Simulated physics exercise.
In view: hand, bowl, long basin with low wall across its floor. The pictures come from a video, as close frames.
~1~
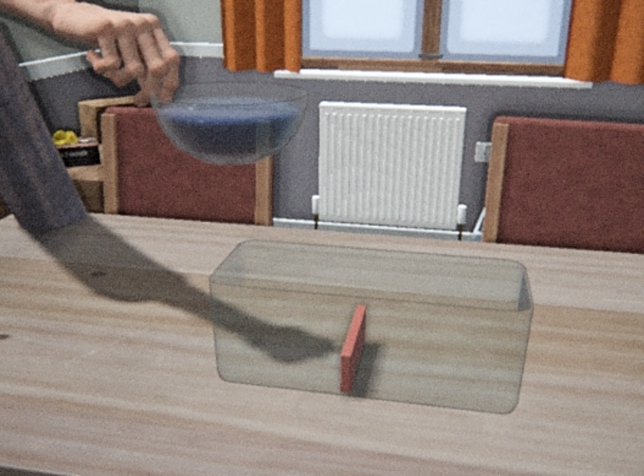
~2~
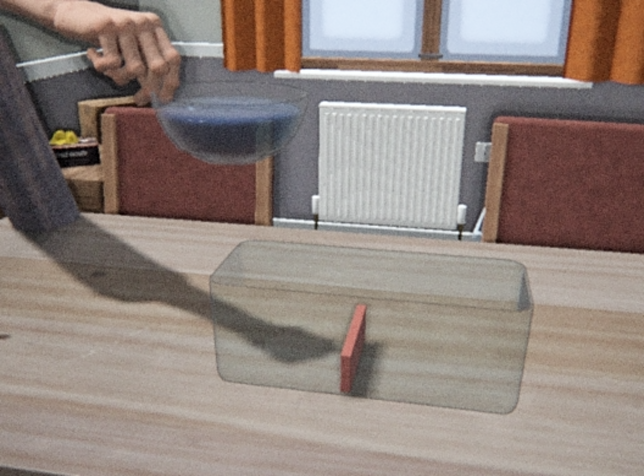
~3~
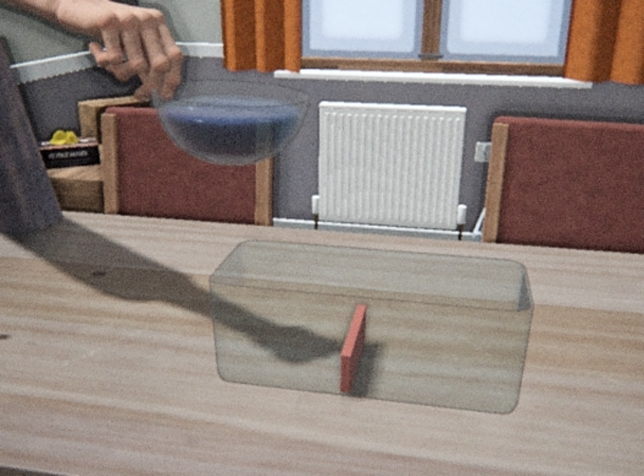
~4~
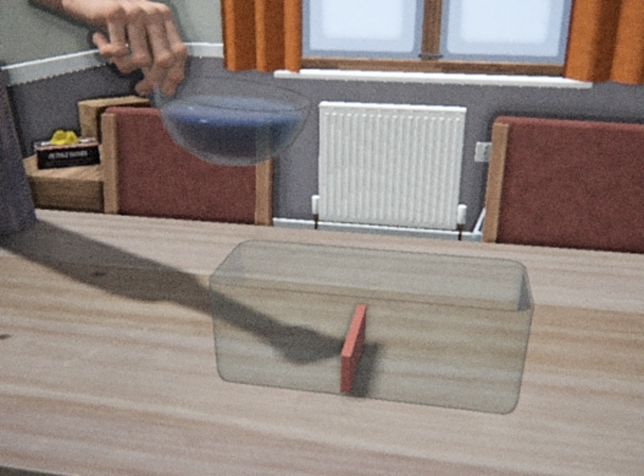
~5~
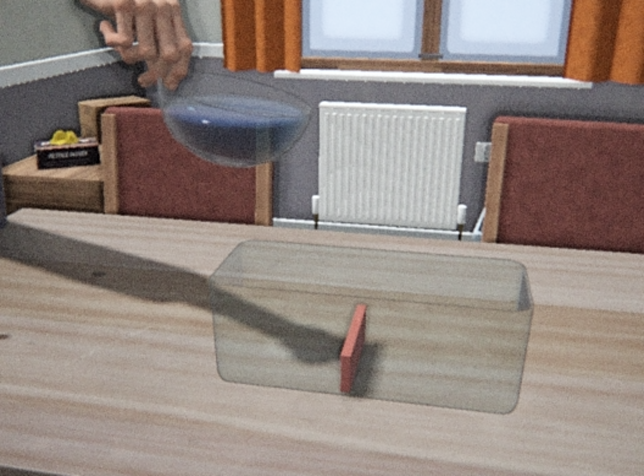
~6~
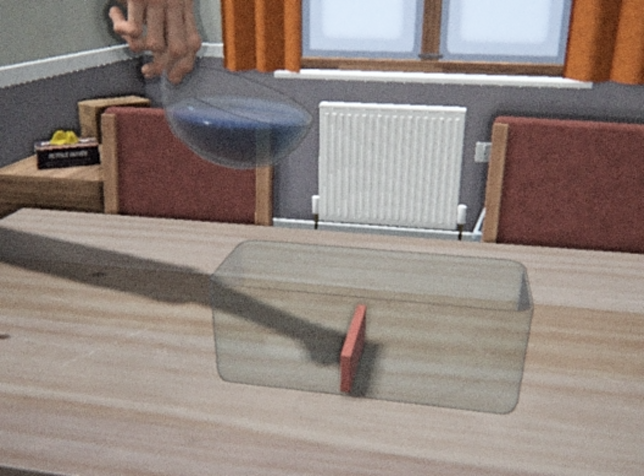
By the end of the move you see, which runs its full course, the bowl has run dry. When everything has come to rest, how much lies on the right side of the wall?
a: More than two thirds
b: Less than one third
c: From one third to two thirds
From one third to two thirds (c).
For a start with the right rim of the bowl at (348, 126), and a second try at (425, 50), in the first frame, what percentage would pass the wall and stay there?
It comes to 75 % the first time and 85 % the second.
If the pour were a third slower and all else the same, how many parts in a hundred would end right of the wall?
I'd estimate some 65 percent.
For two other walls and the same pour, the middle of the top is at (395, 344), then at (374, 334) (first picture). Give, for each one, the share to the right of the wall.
First some 15, then 30 per cent.
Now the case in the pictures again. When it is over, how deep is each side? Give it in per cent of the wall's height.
The left part 40 per cent, the right part 30.
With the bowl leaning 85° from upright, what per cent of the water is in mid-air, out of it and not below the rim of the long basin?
Share in flight: Approx. 45 %.
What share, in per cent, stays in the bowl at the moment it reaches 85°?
20 per cent or so.
A moment on, the bowl is tipped on its side and 19 per cent is still to pour, 6 is left of the wall and 28 right of it.
Next, the bowl is tipped right over and 0 per cent is still to pour, 45 is left of the wall and 52 right of it.
Then the bowl is tipped right over and 0 per cent is still to pour, 46 is left of the wall and 52 right of it.
Later the bowl is tipped right over and 0 per cent is still to pour, 46 is left of the wall and 52 right of it.
In the end 46 per cent lies left of the wall, 52 right of it and 2 outside.
